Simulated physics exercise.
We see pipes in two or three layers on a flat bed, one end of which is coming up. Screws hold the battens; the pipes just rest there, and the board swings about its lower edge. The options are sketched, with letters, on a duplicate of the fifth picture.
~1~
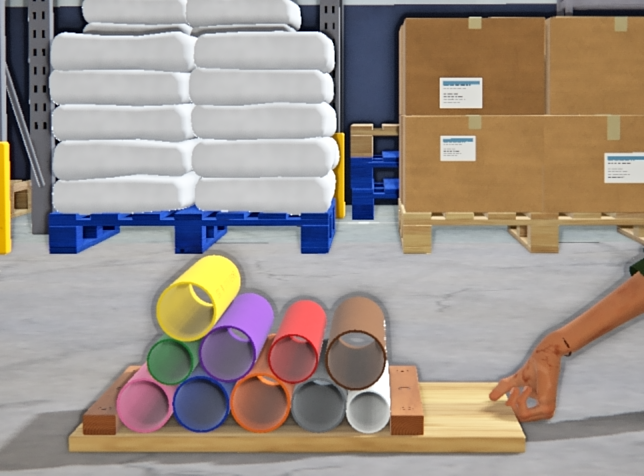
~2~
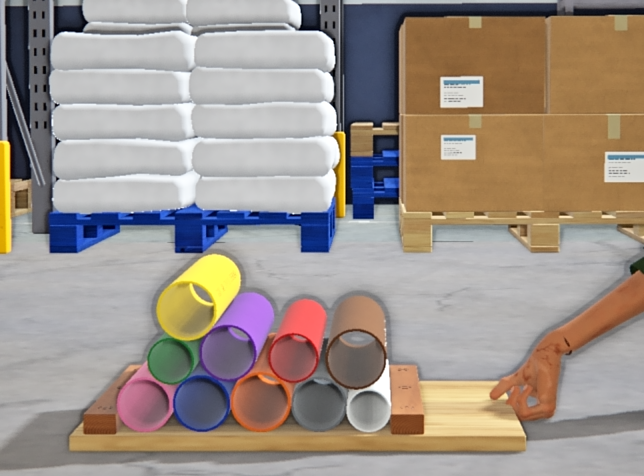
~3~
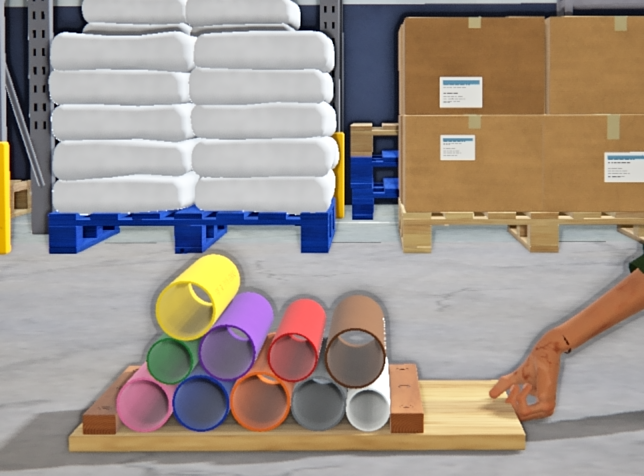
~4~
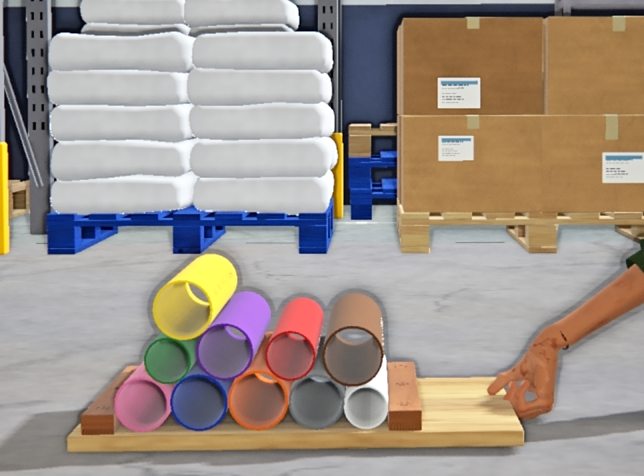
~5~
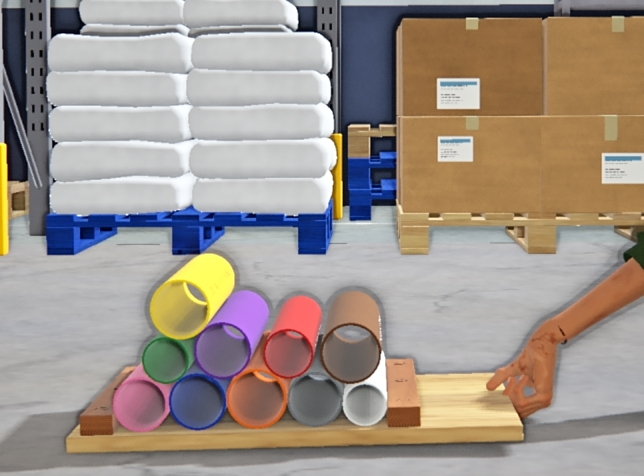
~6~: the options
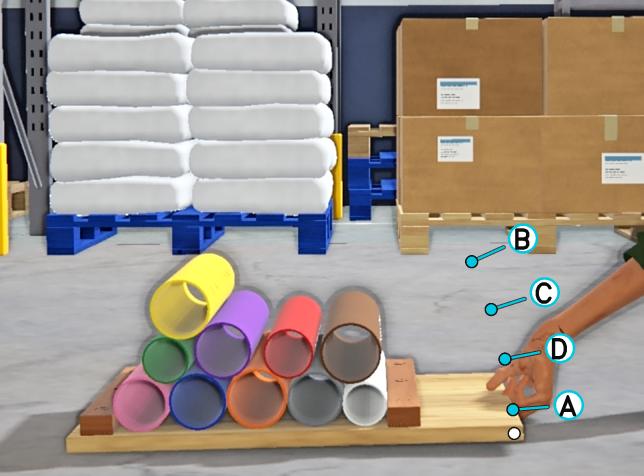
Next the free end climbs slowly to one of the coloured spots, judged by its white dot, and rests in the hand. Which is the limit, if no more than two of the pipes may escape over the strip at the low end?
No higher than B.
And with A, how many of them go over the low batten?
At A the number is none.
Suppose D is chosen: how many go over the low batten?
It comes to none.
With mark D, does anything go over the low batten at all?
At D: No.
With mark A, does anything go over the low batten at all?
No.
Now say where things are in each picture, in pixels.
Board (303, 405); pink pipe (144, 405); blue pipe (201, 404), in the first picture.
Blue pipe (201, 403); orange pipe (261, 402), in the second picture.
Board (303, 404); white pipe (368, 409), in the third picture.
Board (301, 402); pink pipe (142, 405); blue pipe (199, 403), in the fourth picture.
Board (301, 400); pink pipe (141, 404); blue pipe (197, 402), in the fifth picture.
On the marked copy, A at (513, 410); B at (471, 262); C at (491, 309); D at (505, 359); the white dot at (514, 434).
Taking B. A third of the way, board at 15°.
Two thirds of the way, board at 24°.
When it is over, board at 24°, one over the low batten (yellow).
As for the rest, A none over the low batten; C one over the low batten (yellow); D none over the low batten.
